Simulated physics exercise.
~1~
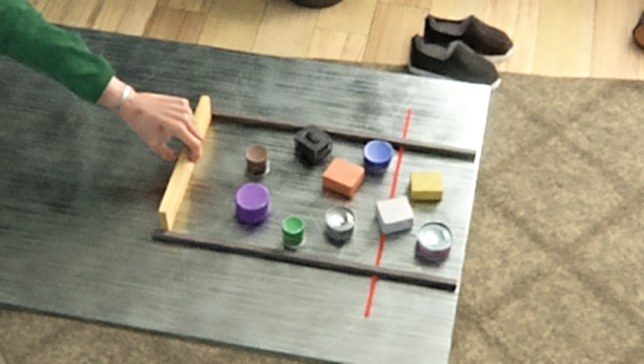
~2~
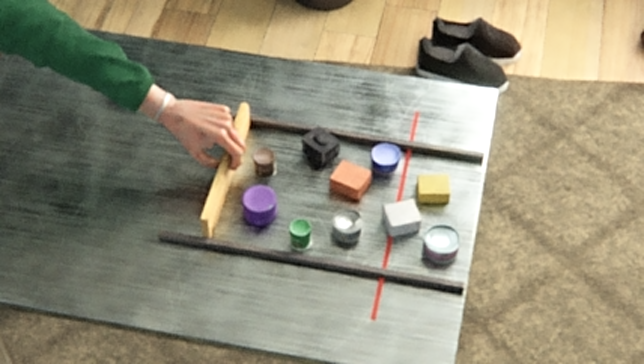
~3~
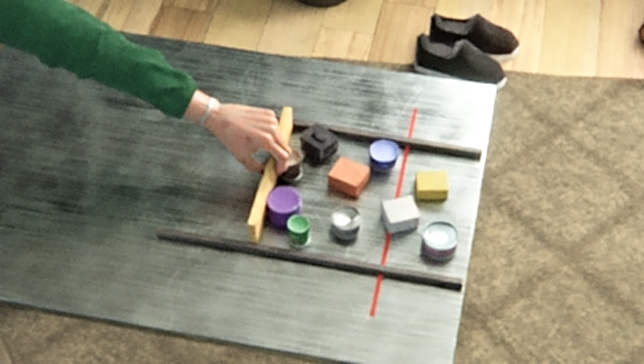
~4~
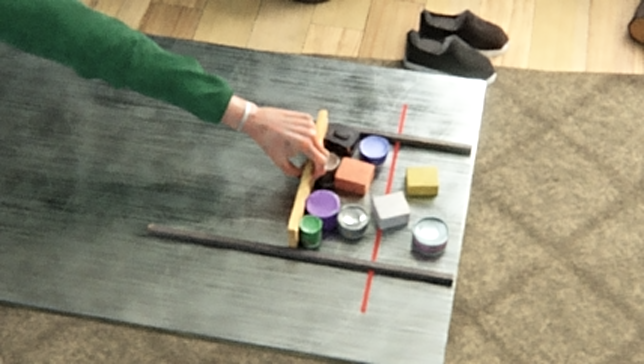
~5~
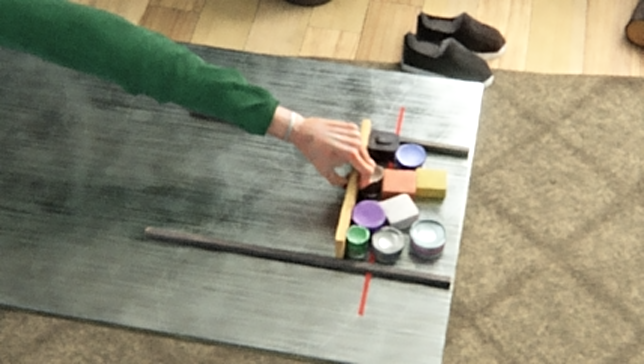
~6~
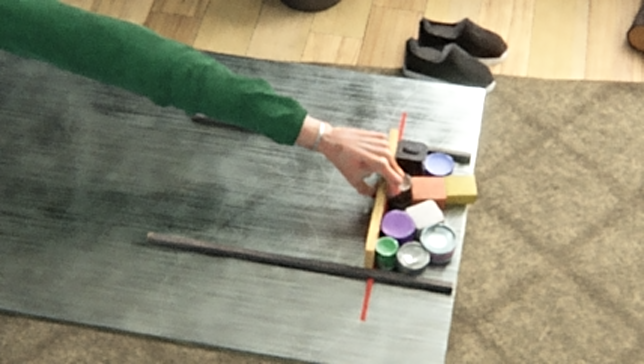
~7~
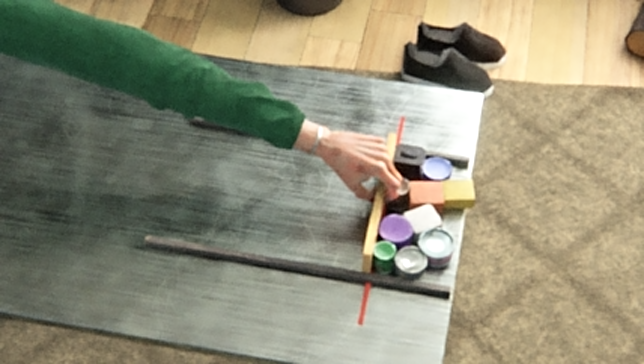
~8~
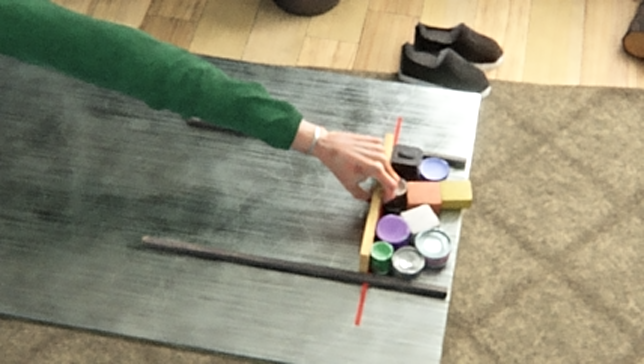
In the video, a hand in a green sleeve pushes an upright wooden board rightward between two dark rails, gathering small pots, lids and blocks into a cluster. The board stops near the red tape, and the items rest bunched by the table's edge, none fallen.
